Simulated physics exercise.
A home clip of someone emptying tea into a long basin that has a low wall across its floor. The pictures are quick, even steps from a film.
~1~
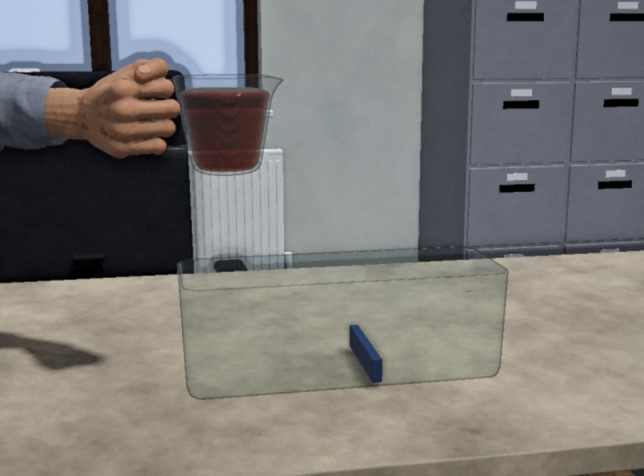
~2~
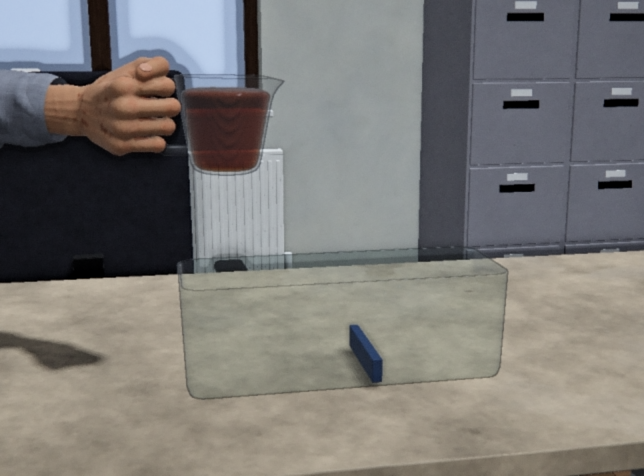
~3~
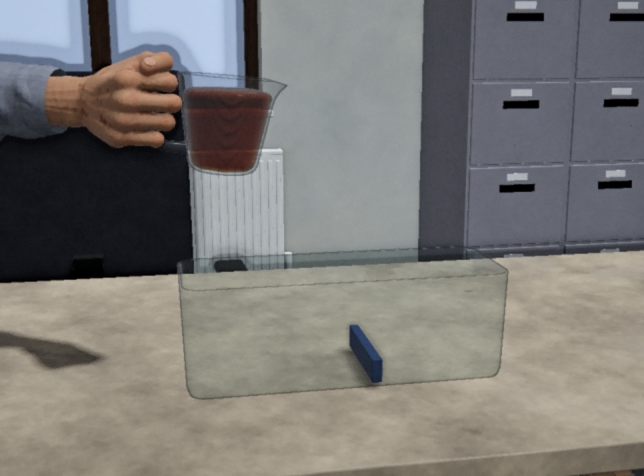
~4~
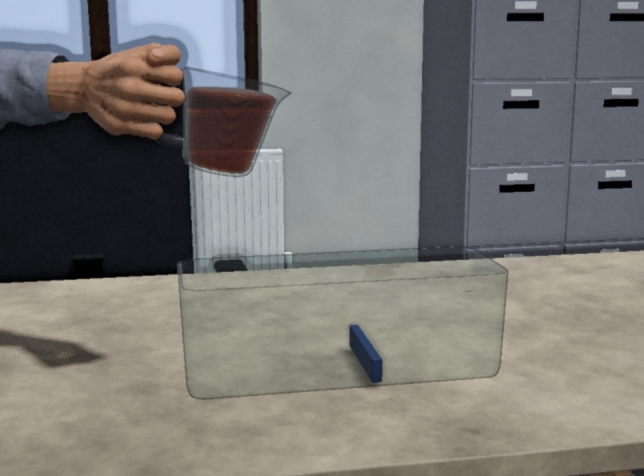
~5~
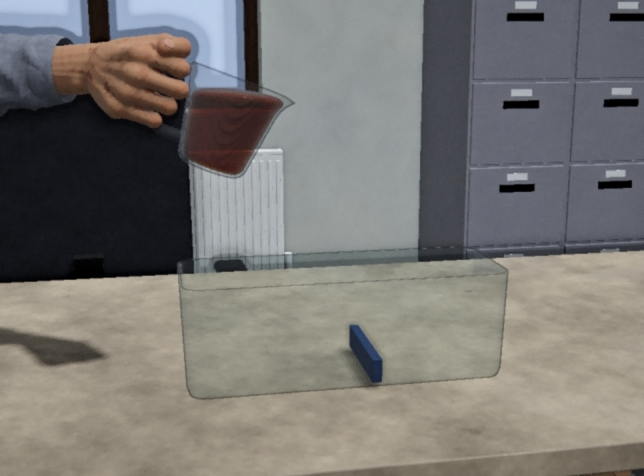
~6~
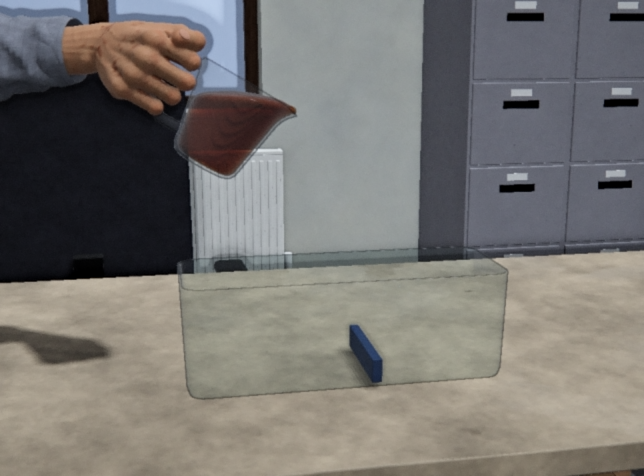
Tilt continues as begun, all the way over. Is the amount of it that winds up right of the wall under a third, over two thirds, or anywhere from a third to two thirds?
The share right of the wall is the low band, below one third.
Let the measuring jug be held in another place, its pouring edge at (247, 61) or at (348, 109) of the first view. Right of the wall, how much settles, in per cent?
First about 15, then 90 per cent.
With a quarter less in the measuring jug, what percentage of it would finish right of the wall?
About 5 percent.
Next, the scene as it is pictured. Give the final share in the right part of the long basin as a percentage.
About 20 per cent.
A moment on, the measuring jug is tipped on its side and 49 per cent is still to pour, 14 is left of the wall and 1 right of it.
Next, the measuring jug is tipped on its side and 12 per cent is still to pour, 56 is left of the wall and 13 right of it.
Then the measuring jug is tipped on its side and 2 per cent is still to pour, 75 is left of the wall and 16 right of it.
Later the measuring jug is tipped on its side and 0 per cent is still to pour, 79 is left of the wall and 17 right of it.
In the end 76 per cent lies left of the wall, 21 right of it and 3 outside.
